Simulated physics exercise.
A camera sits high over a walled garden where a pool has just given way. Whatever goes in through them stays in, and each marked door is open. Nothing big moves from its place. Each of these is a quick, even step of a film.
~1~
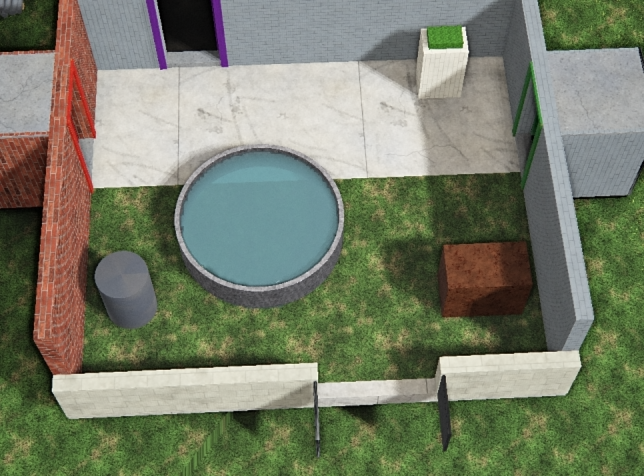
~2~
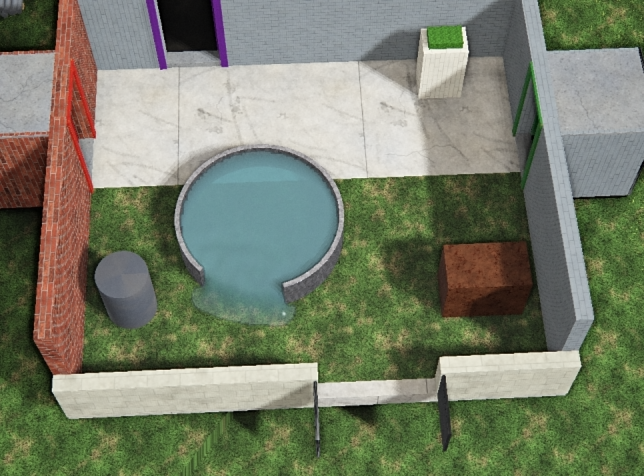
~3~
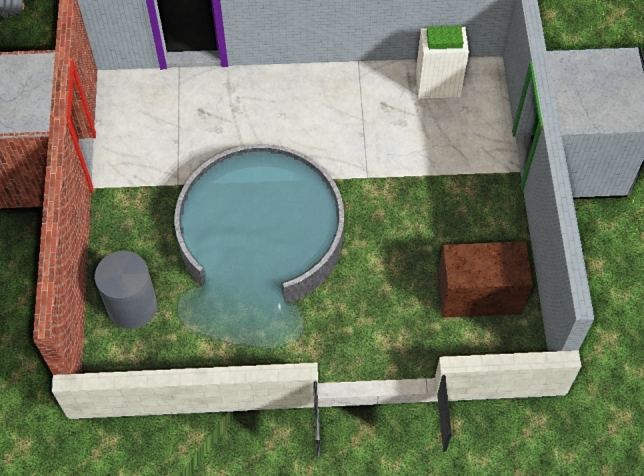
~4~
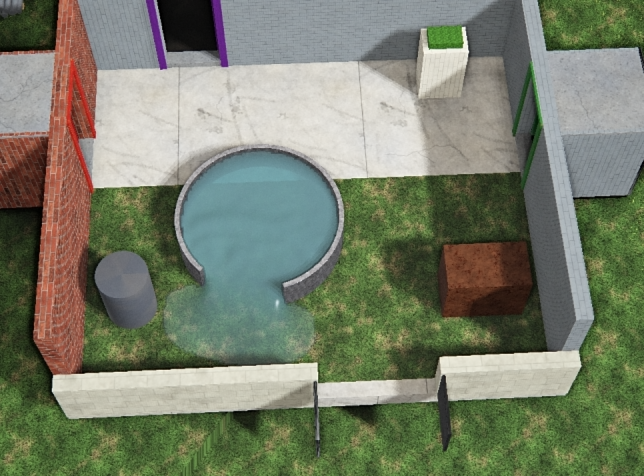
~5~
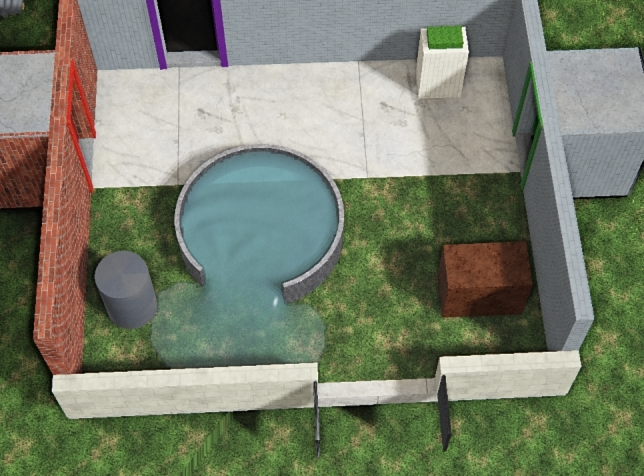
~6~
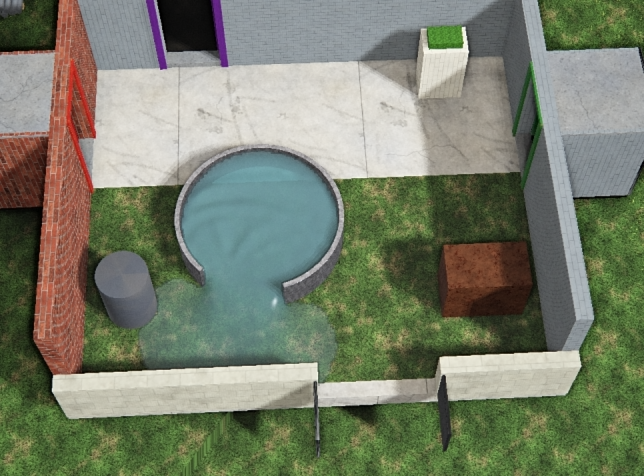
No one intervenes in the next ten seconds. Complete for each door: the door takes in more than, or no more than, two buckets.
Completed: The purple door takes in no more than two buckets; the green door takes in no more than two buckets; the red door takes in no more than two buckets.
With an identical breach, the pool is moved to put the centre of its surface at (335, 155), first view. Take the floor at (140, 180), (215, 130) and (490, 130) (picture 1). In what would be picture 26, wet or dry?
So, in the order given, I'd say unaffected, unaffected, unaffected.
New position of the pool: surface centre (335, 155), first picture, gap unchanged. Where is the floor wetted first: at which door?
In my view it is the door marked red.
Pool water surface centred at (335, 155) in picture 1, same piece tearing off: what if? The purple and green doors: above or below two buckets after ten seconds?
Purple: Below the limit; green: Below the limit.
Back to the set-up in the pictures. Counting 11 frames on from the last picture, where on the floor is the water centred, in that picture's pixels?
The centre of mass sits at about (242, 285).
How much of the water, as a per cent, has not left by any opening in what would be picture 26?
That works out to about 96 per cent.
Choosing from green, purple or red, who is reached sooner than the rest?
First comes the red door.
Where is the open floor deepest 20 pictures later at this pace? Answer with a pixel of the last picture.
I'd mark about pixel (82, 392).
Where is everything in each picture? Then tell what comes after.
The pool at (260, 218) is whole and still, in the first picture.
The front is at (288, 315), out from the gap at (242, 297), in the second picture.
Water pours out at (242, 298) and has run to (293, 337), in the third picture.
The front is at (302, 352), out from the gap at (242, 299), in the fourth picture.
The front is at (311, 363), out from the gap at (242, 298), in the fifth picture.
Water pours out at (242, 298) and has run to a hidden place, in the sixth picture.
A moment on, water covers 15 % of the floor; the purple door not reached, the green door not reached, the red door not reached.
Next, water covers 20 % of the floor; the purple door not reached, the green door not reached, the red door not reached.
Then, water covers 35 % of the floor; the purple door not reached, the green door not reached, the red door not reached.
Later, water covers 65 % of the floor; the purple door not reached, the green door not reached, the red door wet at the sill, nothing in.
In the end, water covers 90 % of the floor; the purple door wet at the sill, nothing in, the green door wet at the sill, nothing in, the red door under two buckets in.
